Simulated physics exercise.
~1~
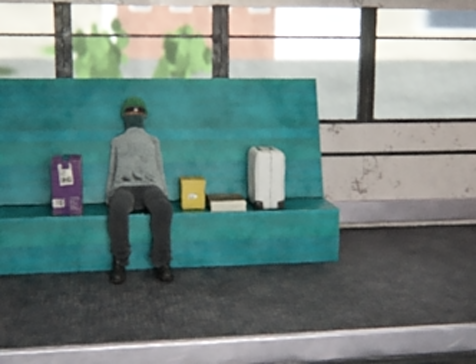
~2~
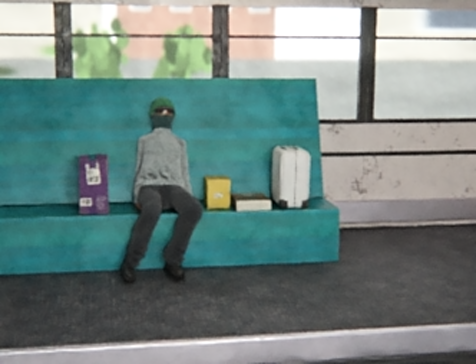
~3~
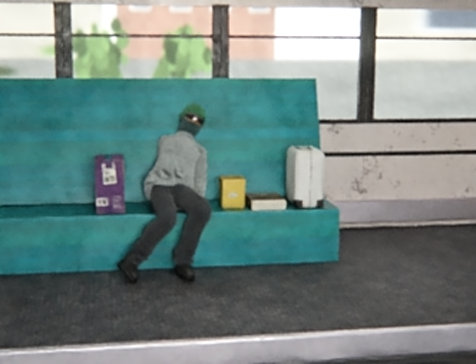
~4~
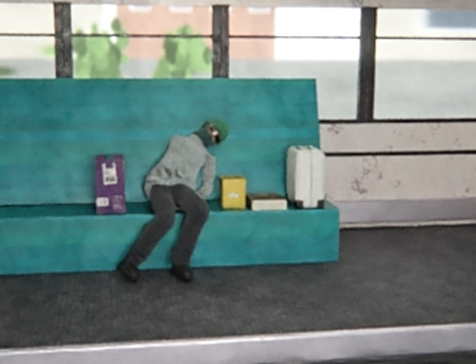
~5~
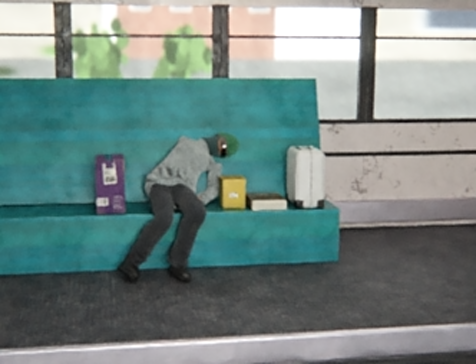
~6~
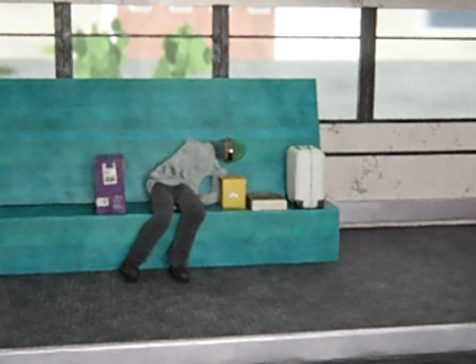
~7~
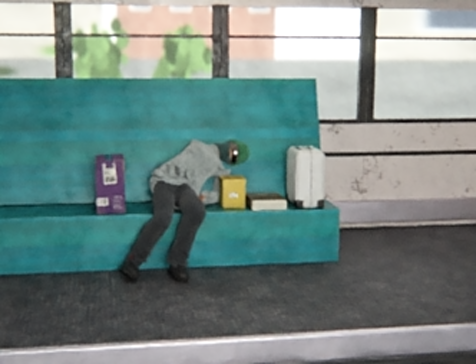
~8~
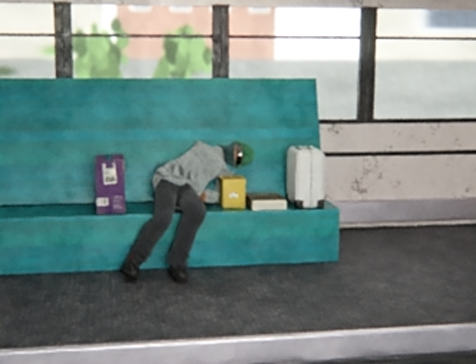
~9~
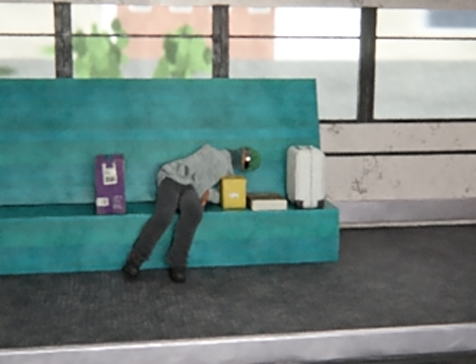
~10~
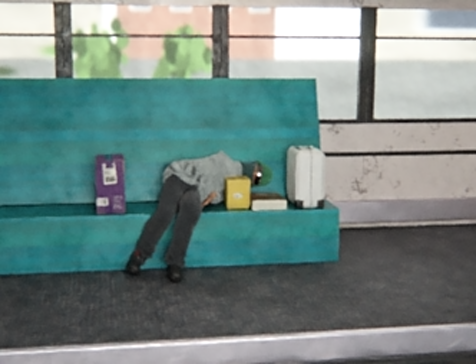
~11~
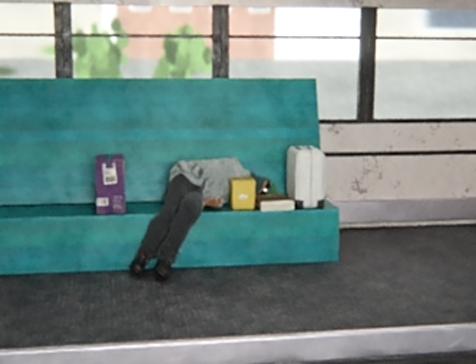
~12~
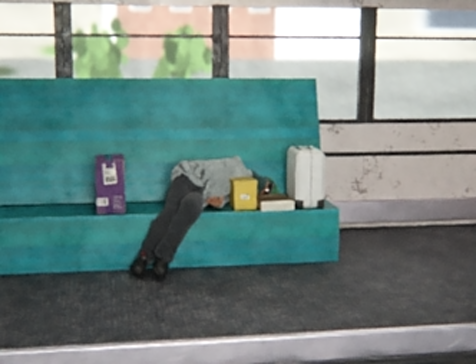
On a train's teal bench, bags and a masked sleeper slide right, the sleeper slumping sideways among them, every bag staying on.
